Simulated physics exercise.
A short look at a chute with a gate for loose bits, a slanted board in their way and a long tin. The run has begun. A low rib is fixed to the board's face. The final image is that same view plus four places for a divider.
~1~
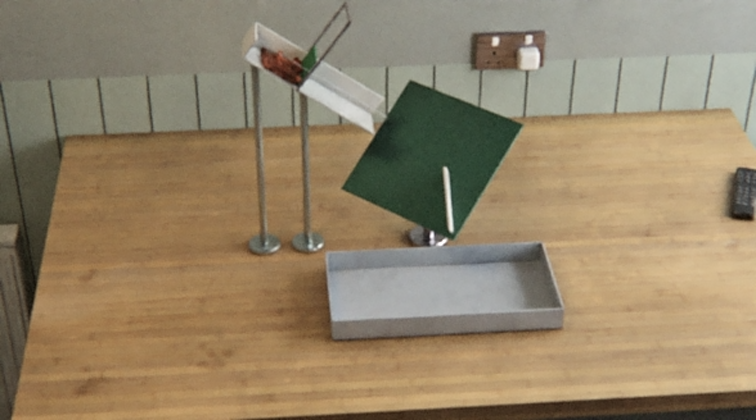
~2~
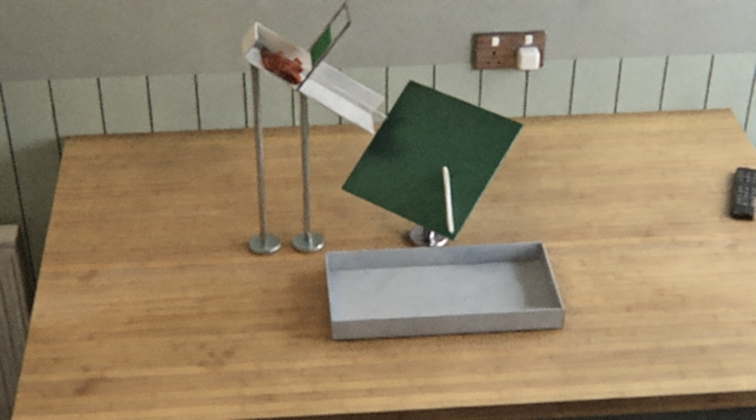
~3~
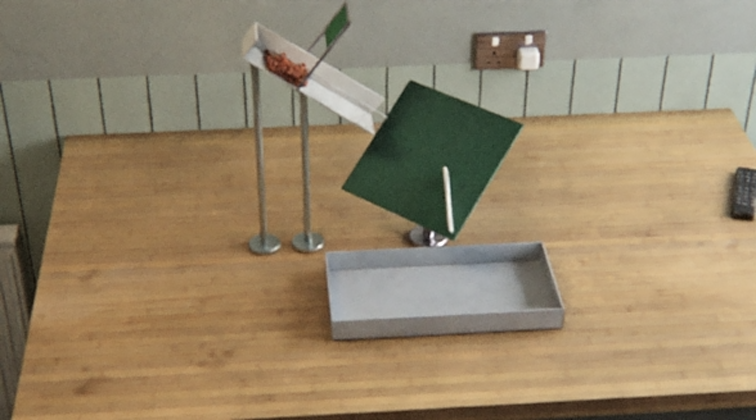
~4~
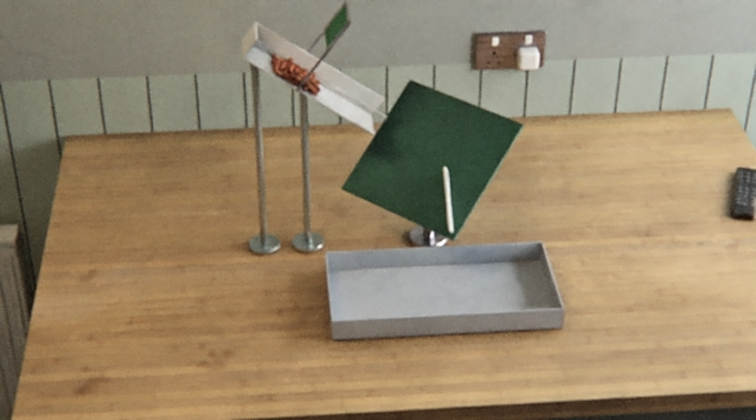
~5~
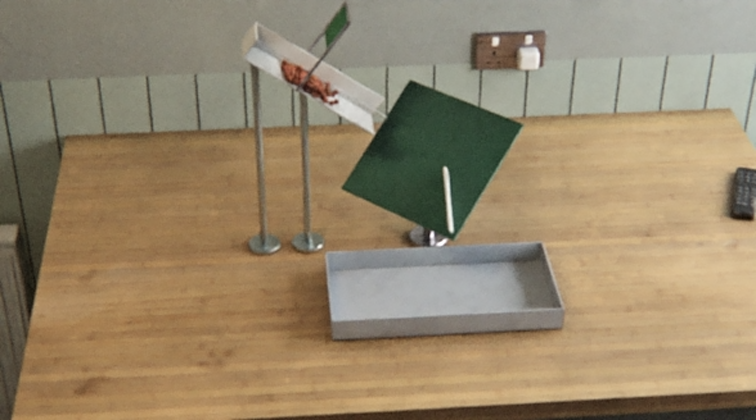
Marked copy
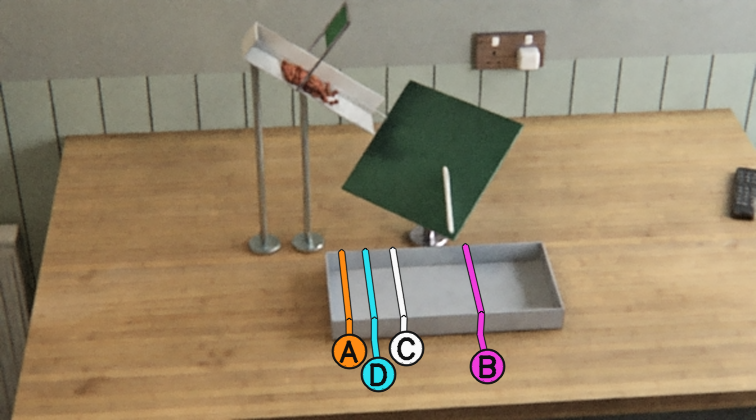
Wooden table with a green slanted board and grey tin, a small gate lifting and reddish-brown bits sliding partway down a white chute.
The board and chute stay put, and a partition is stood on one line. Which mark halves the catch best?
Best: C.
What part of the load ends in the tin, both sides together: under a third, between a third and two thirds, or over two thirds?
It is over two thirds.
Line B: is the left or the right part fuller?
More lands on the left.
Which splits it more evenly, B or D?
D.
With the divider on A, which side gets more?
Right.
On the marked copy, line A crosses the front rim at (349, 320); line B crosses the front rim at (481, 313); line C crosses the front rim at (403, 317); line D crosses the front rim at (374, 318).
With A, of what is caught, a small share on the left of the divider, all but a few on the right.
With B, of what is caught, the whole lot on the left of the divider, none at all on the right.
With C, of what is caught, close to half on the left of the divider, close to half on the right.
With D, of what is caught, a small share on the left of the divider, the bulk on the right.
